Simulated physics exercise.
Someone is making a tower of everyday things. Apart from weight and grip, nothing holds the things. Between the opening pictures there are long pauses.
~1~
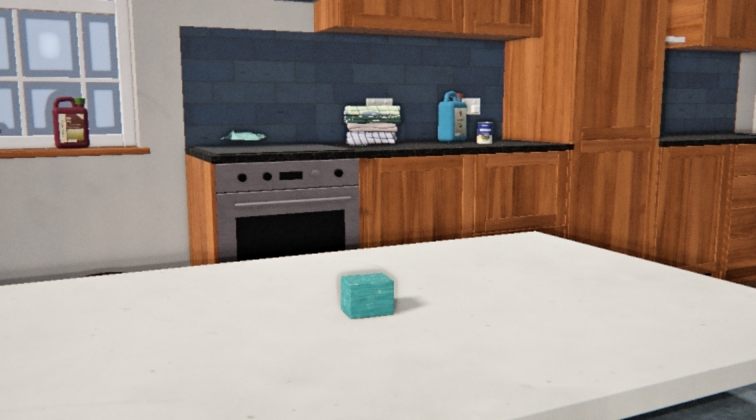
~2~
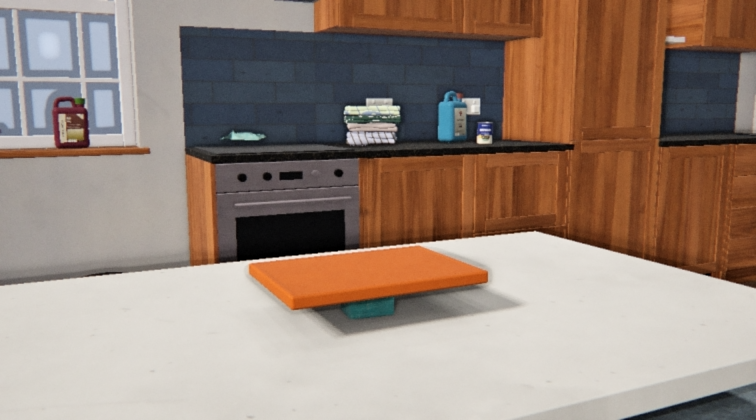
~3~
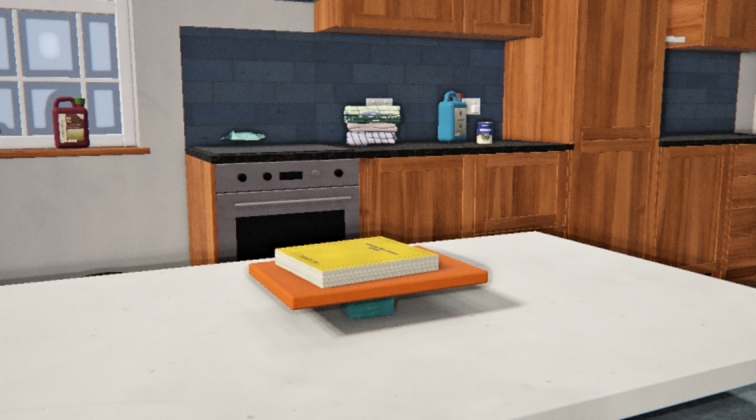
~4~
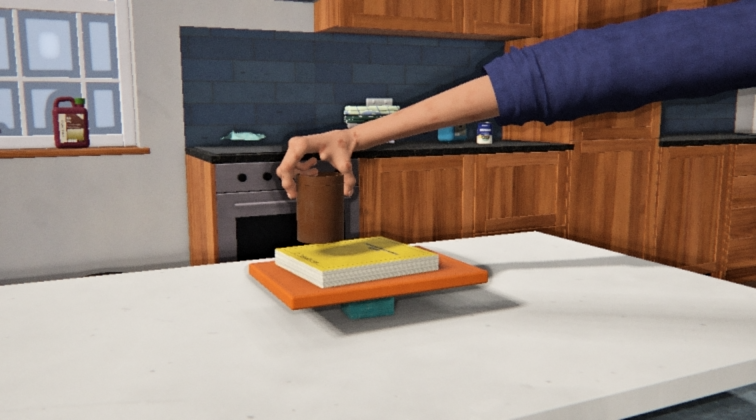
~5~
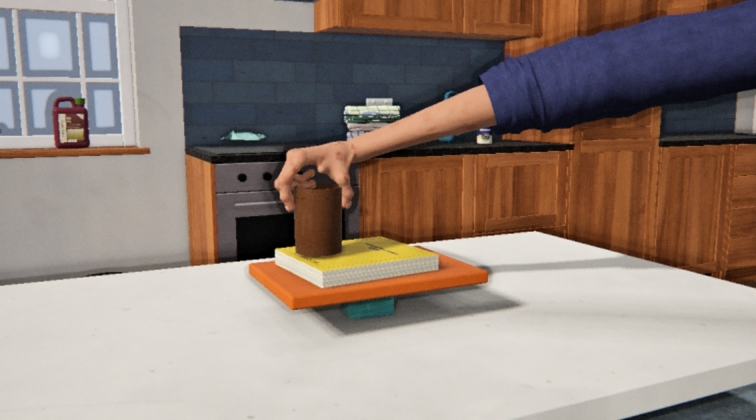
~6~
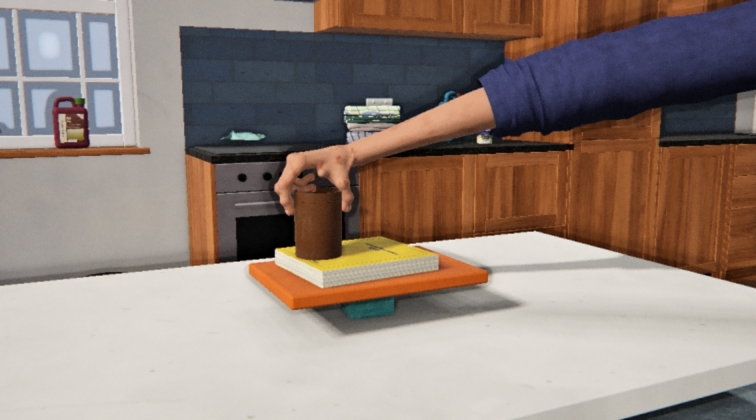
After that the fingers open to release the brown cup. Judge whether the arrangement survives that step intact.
I expect the pile to stay intact.
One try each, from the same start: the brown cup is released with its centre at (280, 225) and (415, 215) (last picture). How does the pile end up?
The first try leaves the pile knocked down, the second leaves it knocked down.
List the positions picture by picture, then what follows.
In the first frame, the last thing is not in view yet.
In the second frame, the last thing is not in view yet.
In the third frame, the last thing is not in view yet; yellow book (355, 260).
The fourth frame shows still above its spot; brown cup (321, 207); orange tray (365, 273).
The fifth frame shows still above its spot; brown cup (318, 219).
The sixth frame shows set down, still held; brown cup (318, 223); yellow book (355, 260).
Then, 0.60 s after the last picture, nothing has stirred.
Then, 1.50 s after the last picture, brown cup resting near (318, 224).
Then, 2.50 s after the last picture, brown cup resting near (317, 224).
At rest, all 4 in place. Seen from the same camera at the end, brown cup near (317, 224). The pile holds.
